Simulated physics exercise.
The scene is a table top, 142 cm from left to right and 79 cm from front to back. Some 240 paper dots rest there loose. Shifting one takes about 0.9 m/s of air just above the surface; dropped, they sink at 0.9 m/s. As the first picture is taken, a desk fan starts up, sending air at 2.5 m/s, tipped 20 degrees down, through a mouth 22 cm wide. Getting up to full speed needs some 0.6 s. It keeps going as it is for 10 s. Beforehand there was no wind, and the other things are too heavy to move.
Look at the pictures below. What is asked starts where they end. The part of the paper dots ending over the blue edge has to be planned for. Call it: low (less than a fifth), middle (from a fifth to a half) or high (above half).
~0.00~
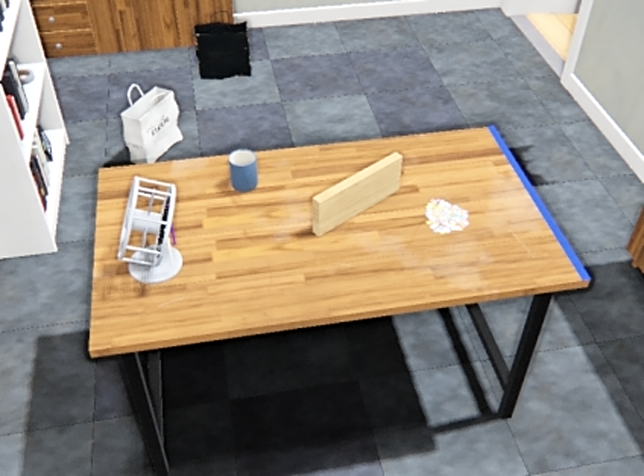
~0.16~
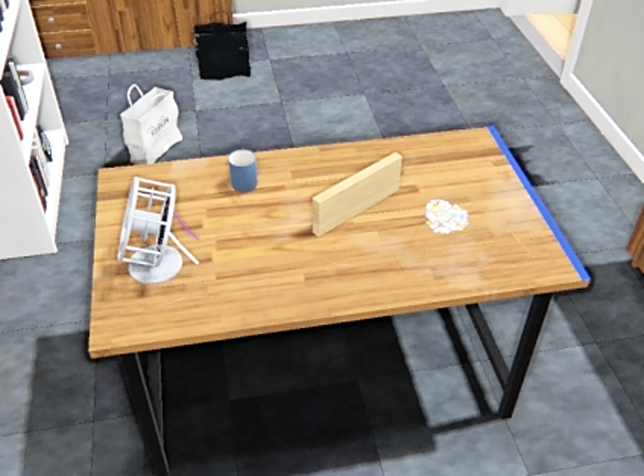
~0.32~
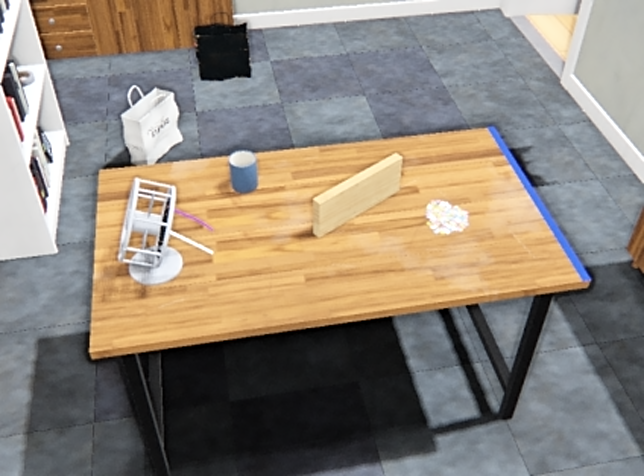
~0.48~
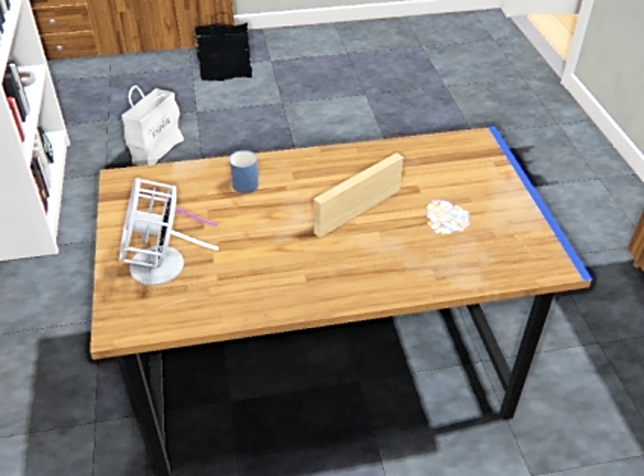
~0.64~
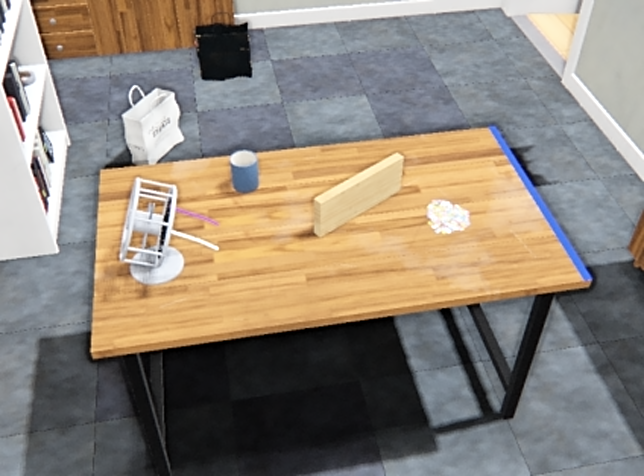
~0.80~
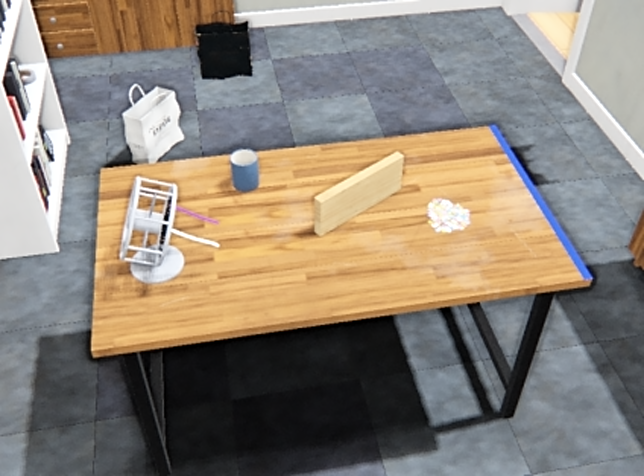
High.
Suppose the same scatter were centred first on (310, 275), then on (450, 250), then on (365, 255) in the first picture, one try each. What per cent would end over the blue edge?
5 %, 100 %, 80 %.
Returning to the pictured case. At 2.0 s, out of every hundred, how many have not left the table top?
Roughly 90 per cent.
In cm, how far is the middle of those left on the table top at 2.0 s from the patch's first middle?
Measured offset: Approx. 0 cm.
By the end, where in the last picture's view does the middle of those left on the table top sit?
Near (483, 188).
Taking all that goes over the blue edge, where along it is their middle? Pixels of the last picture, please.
I'd put my finger close to (540, 196).
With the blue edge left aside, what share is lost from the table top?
It comes out at some 0 %.
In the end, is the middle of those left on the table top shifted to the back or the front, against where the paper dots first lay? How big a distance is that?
Backward, about 10 cm.
After 2.0 s, 15 % are over the blue edge; the middle of those still in play is near (450, 210); 4 % have settled or left.
After 3.2 s, 37 % are over the blue edge; the middle of those still in play is near (455, 206); 31 % have settled or left.
After 5.5 s, 67 % are over the blue edge; the middle of those still in play is near (472, 196); 62 % have settled or left.
After 10.0 s, at the end, 81 % are over the blue edge; the middle of those still in play is near (483, 188).
